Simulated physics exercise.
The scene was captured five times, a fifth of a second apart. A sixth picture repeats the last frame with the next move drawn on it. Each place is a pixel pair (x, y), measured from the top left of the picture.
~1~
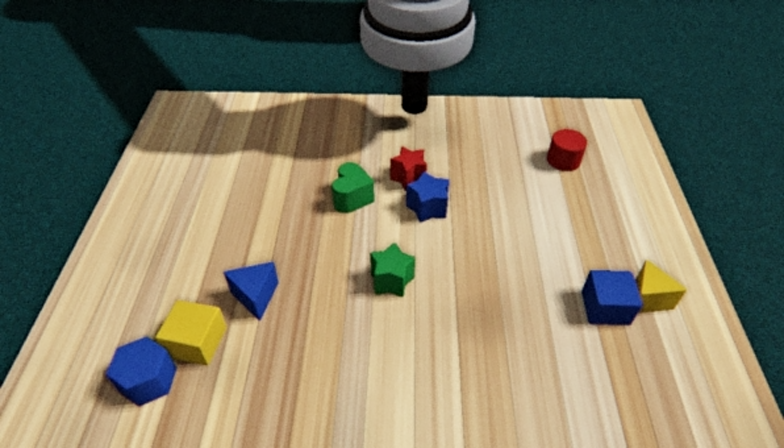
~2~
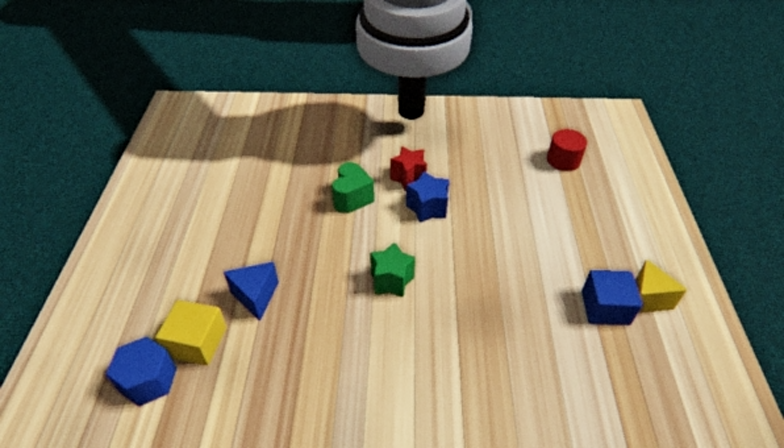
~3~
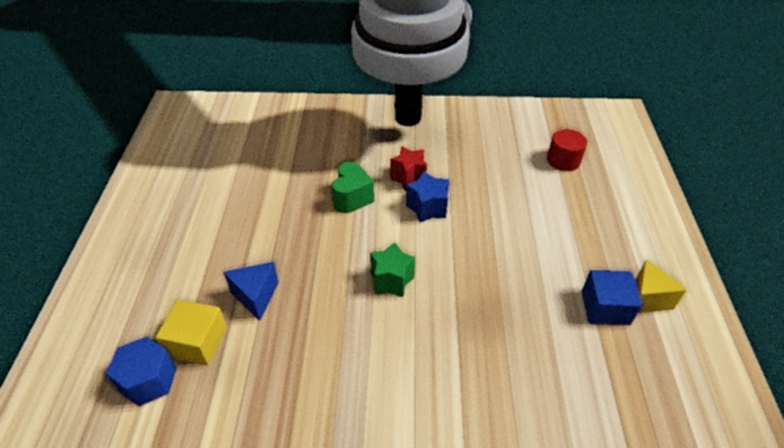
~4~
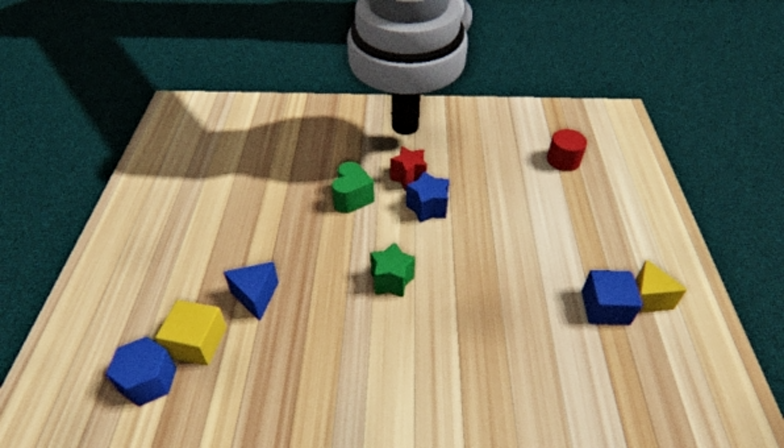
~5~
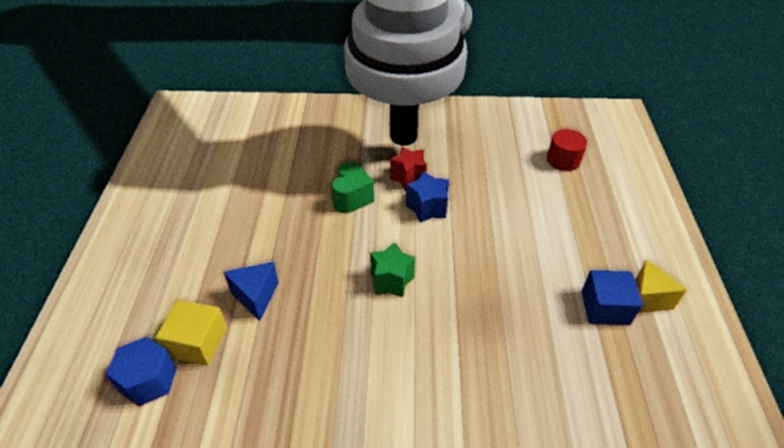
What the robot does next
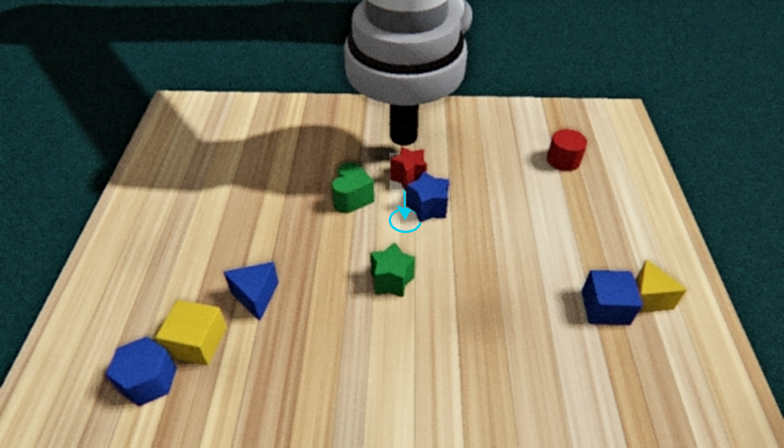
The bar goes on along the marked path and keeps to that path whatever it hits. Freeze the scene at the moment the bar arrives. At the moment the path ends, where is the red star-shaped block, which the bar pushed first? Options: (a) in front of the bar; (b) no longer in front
a
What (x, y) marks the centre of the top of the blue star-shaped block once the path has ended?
Somewhere near (457, 231).
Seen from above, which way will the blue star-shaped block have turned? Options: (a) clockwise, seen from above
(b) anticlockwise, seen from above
b (anticlockwise, seen from above)
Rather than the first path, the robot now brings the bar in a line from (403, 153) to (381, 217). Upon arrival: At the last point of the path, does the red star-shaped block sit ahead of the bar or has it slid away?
The bar loses it on the way.
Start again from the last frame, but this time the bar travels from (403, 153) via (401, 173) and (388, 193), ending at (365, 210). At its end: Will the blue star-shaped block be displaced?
Short answer: Yes.
Drawn move, in a line from (403, 153) to (405, 220).
The first path, step by step. One third of the way, bar (404, 160); red star-shaped block (411, 172), turned 25° anticlockwise; blue star-shaped block (433, 192).
Two thirds of the way, bar (405, 181); red star-shaped block (417, 194), turned 35° anticlockwise; blue star-shaped block (443, 212).
At the end, bar (406, 206); green heart-shaped block still; red star-shaped block (425, 217), turned 50° anticlockwise; blue star-shaped block (457, 231), turned 25° anticlockwise.
